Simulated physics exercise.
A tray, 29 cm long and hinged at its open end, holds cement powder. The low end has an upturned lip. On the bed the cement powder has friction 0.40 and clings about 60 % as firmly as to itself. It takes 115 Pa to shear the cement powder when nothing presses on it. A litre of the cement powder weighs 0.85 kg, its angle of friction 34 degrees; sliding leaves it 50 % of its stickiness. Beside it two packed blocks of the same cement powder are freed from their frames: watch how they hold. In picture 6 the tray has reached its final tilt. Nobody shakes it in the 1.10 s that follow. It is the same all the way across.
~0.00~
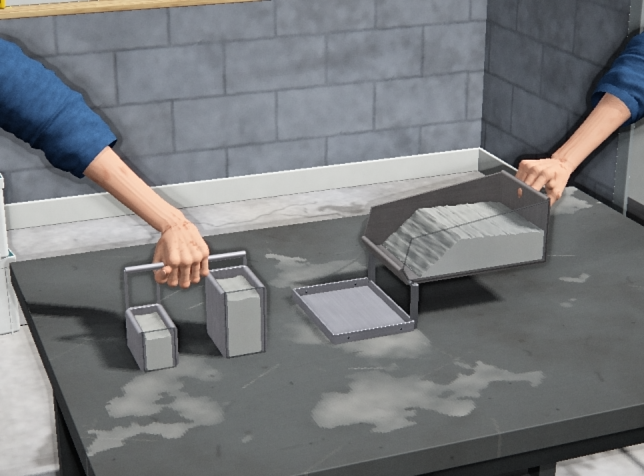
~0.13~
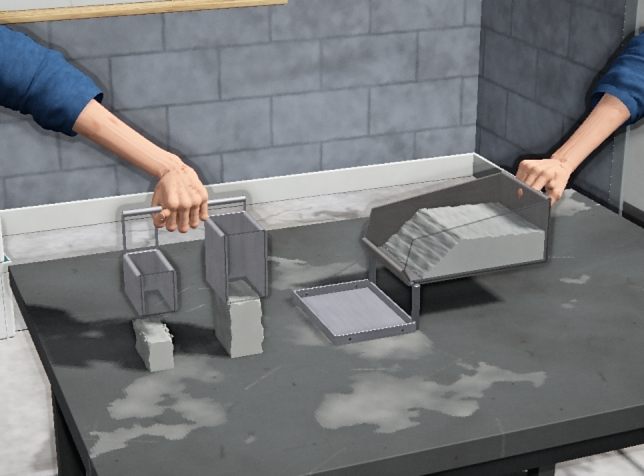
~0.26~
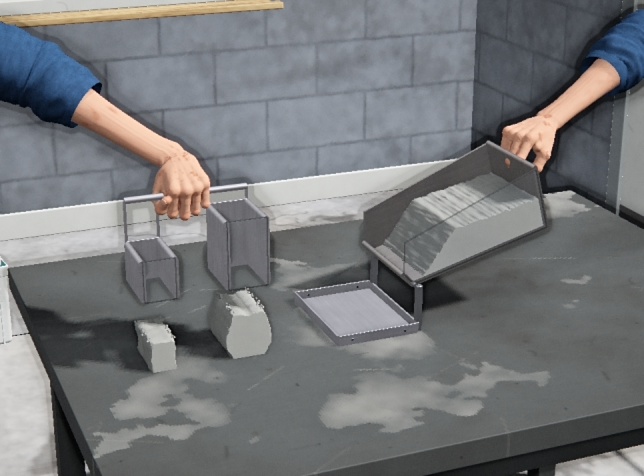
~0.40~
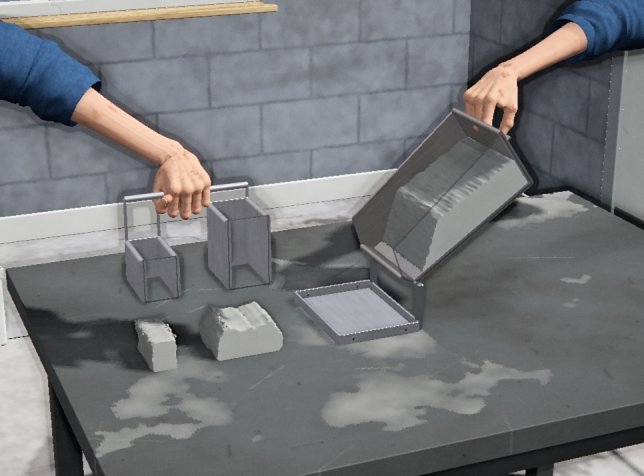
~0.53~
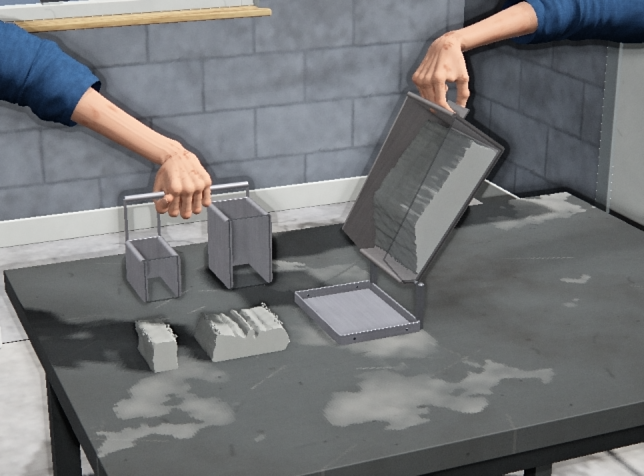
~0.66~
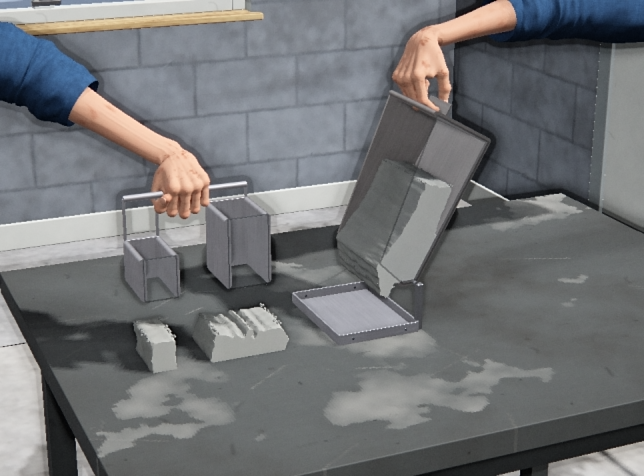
To begin with, one hand lifts joined molds off two packed blocks of gray powder on a table. The other hand raises the right end of a powder-filled tray; meanwhile, the taller block slumps into a low heap and the smaller keeps its shape. With the tray steep, its powder slides toward the lower end.
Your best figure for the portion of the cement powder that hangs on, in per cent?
Expect roughly 14 %.
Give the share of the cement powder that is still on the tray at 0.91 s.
About 16 %.
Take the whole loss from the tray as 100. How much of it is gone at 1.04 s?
About 100 %.
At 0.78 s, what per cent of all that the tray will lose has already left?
Some 70 per cent.
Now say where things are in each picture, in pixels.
Top of the high end at (546, 201), tilt 0 degrees; leading edge of the cement powder at (423, 275); blocks stand 6.2 cm, 11 cm (left to right), in the first frame.
Top of the high end at (547, 200), tilt 0 degrees; leading edge of the cement powder at (424, 276); blocks stand 6.2 cm, 11 cm (left to right), in the second frame.
Top of the high end at (533, 169), tilt 15 degrees; leading edge of the cement powder at (426, 272); blocks stand 6.2 cm, 9.0 cm (left to right), in the third frame.
Top of the high end at (499, 135), tilt 35 degrees; leading edge of the cement powder at (424, 271); blocks stand 6.2 cm, 6.4 cm (left to right), in the fourth frame.
Top of the high end at (453, 119), tilt 54 degrees; leading edge of the cement powder at (415, 232); blocks stand 6.2 cm, 5.3 cm (left to right), in the fifth frame.
Top of the high end at (435, 117), tilt 61 degrees; leading edge of the cement powder at (377, 266); blocks stand 6.2 cm, 5.3 cm (left to right), in the sixth frame.
After 0.78 s, the tilt is 61 degrees and 44 % is on the bed.
After 0.91 s, the tilt is 61 degrees and 16 % is on the bed.
After 1.04 s, the tilt is 61 degrees and 14 % is on the bed.
After 1.18 s, the tilt is 61 degrees and 14 % is on the bed.
After 1.73 s, at the end, the tilt is 61 degrees and 14 % is on the bed.
